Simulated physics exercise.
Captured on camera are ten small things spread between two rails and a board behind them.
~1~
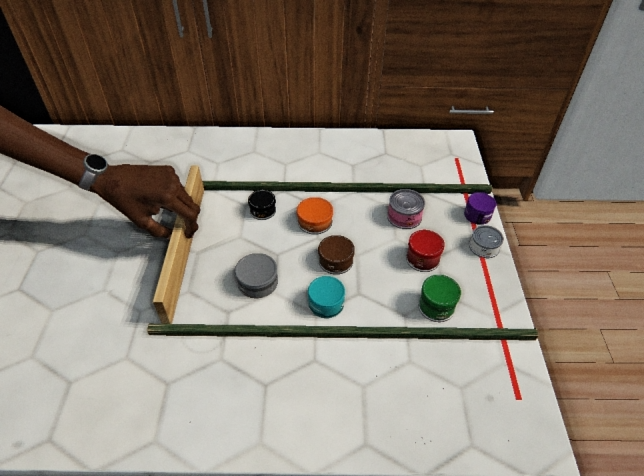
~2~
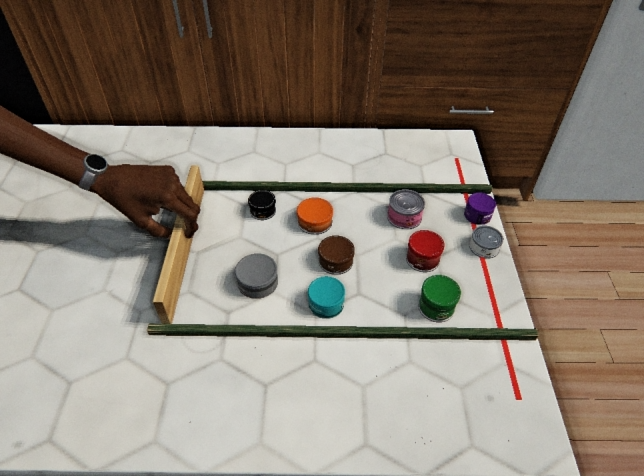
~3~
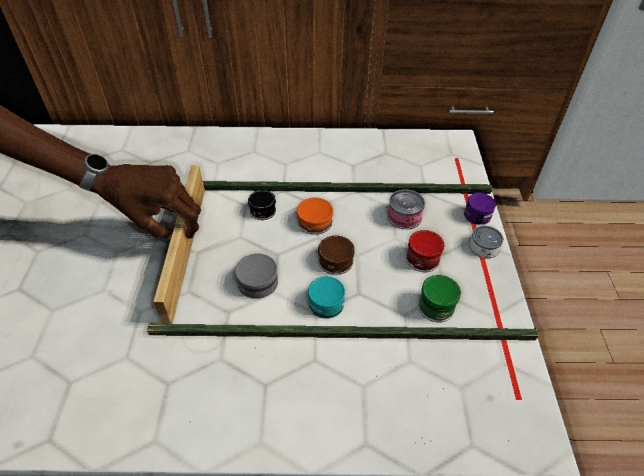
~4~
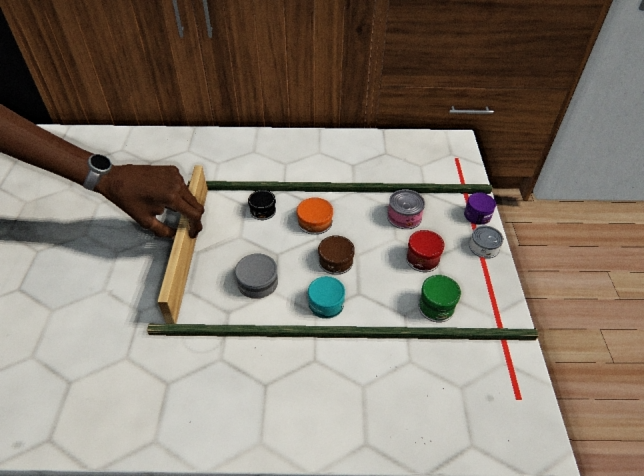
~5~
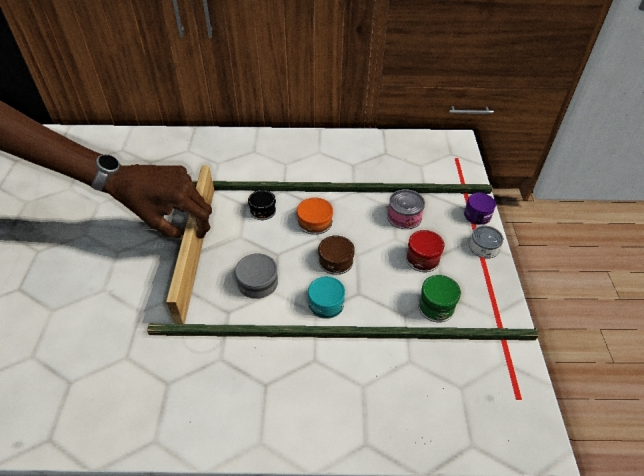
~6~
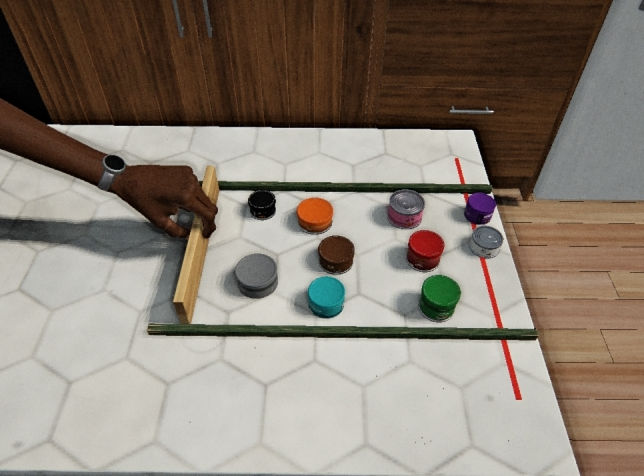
A hand slid a wooden board slightly to the right between two green rails on a tiled countertop, while the ten colorful little containers scattered in front of it stayed still.
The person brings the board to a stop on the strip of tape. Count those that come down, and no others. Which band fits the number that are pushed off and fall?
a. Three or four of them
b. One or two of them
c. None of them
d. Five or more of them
(d) Five or more of them.
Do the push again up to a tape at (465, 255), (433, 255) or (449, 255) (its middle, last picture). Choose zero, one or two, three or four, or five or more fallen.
First 1 or 2, then none, and last one to two.
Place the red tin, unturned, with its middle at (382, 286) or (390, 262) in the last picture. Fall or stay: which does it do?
Results in order - down; down.
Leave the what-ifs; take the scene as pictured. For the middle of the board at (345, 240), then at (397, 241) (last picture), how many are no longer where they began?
At the one place 5, at the other 8.
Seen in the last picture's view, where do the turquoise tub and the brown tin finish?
In the last picture the turquoise tub sits around (518, 311) and the brown tin around (501, 249).
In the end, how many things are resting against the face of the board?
5 in contact.
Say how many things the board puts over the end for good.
The total comes to 5.
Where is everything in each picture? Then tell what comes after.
The first picture shows purple tub (480, 209); white tin (486, 242); green tin (439, 299); board (182, 238); tape (482, 255).
The second picture shows white tin (486, 242); brown tin (336, 255).
The third picture shows green tin (439, 299); turquoise tub (326, 297).
The fourth picture shows purple tub (480, 209); black tin (262, 205).
The fifth picture shows white tin (486, 242); pink pot (406, 210).
The sixth picture shows purple tub (480, 209); white tin (486, 242); green tin (439, 299); board (199, 239); tape (482, 255).
Early on, none off yet; purple tub at rest near (480, 209); white tin at rest near (486, 242); green tin at rest near (439, 299).
Finally, the number that fall off is five or more; lost, pink pot, red tin, green tin, white tin and purple tub.
